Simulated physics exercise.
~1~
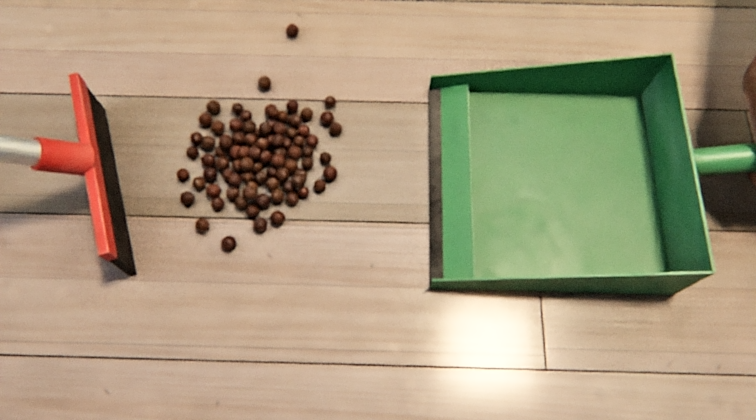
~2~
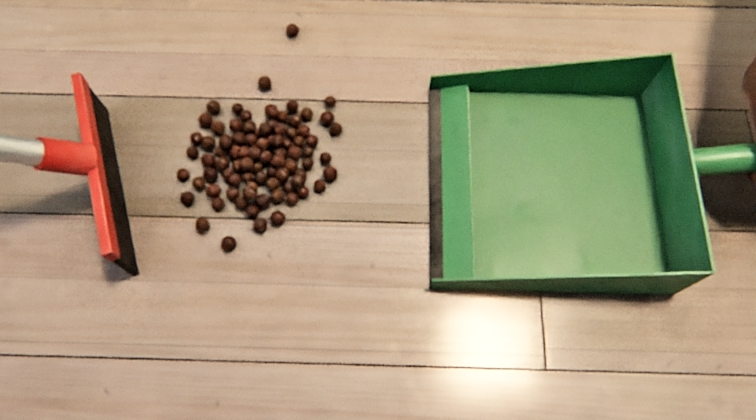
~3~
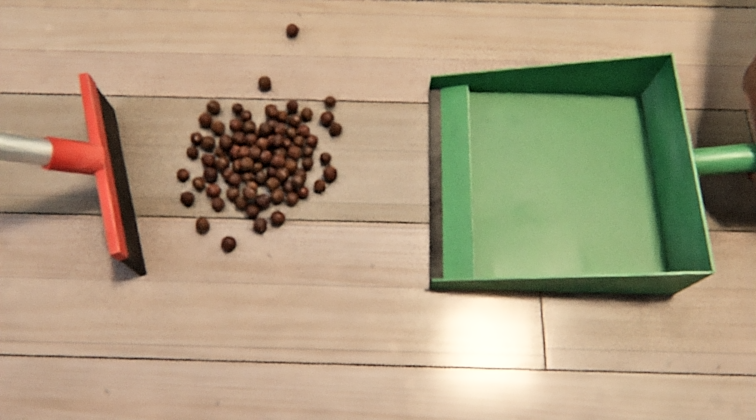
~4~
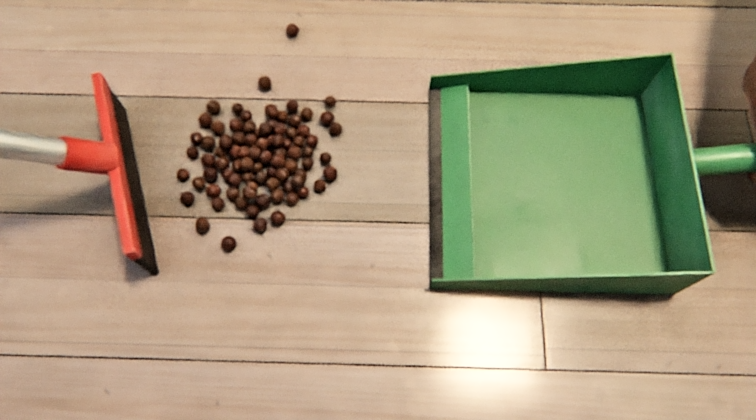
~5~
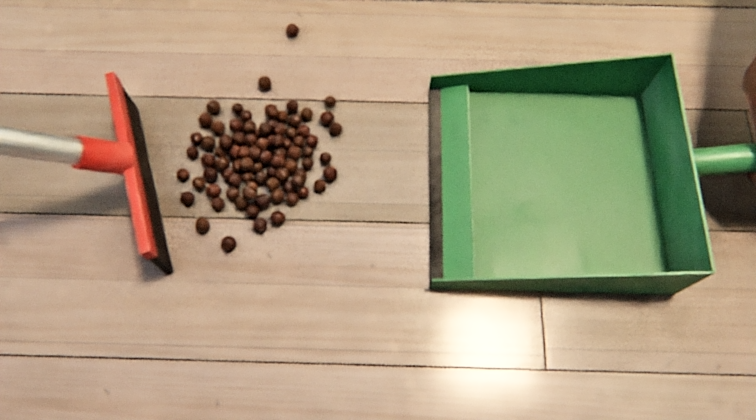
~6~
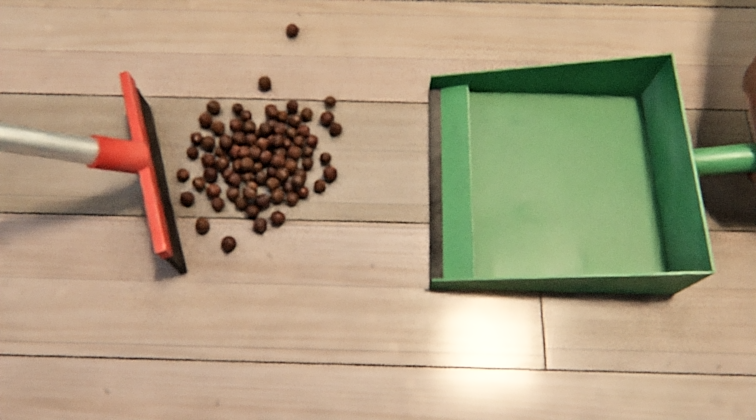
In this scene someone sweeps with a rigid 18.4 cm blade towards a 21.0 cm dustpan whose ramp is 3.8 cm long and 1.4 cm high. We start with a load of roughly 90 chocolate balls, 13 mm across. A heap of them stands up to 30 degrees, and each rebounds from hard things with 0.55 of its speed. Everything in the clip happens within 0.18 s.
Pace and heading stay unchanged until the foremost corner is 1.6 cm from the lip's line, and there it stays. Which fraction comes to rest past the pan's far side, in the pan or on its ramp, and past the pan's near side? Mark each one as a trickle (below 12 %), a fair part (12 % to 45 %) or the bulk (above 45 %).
Past the pan's far side: A fair part; in the pan or on its ramp: A trickle; past the pan's near side: A trickle.
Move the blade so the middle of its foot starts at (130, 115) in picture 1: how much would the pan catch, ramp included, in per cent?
I'd estimate about 10 per cent.
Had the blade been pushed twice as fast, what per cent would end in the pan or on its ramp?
Then near 20 in a hundred.
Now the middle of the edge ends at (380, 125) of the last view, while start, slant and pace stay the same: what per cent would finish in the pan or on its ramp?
That comes to near 15 percent.
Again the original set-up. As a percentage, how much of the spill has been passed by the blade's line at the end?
10 %.
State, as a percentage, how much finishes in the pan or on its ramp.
My estimate is some 5 per cent.
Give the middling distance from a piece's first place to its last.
14 cm, roughly.
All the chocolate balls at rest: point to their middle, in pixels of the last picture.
Centre at rest, approx.: (403, 127) px.
Then, 0.27 s after the last picture, middle of the blade 16 cm from the lip; 0 % over the lip, far side 5 %, near side 0 %.
Then, 0.46 s after the last picture, middle of the blade 9 cm from the lip; 0 % over the lip, far side 15 %, near side 0 %.
Then, 0.77 s after the last picture, middle of the blade 5 cm from the lip; 10 % over the lip, far side 25 %, near side 0 %.
In the end, far side 25 %, pan 5 %, near side 0 %, in front of the lip or behind the blade 70 %.
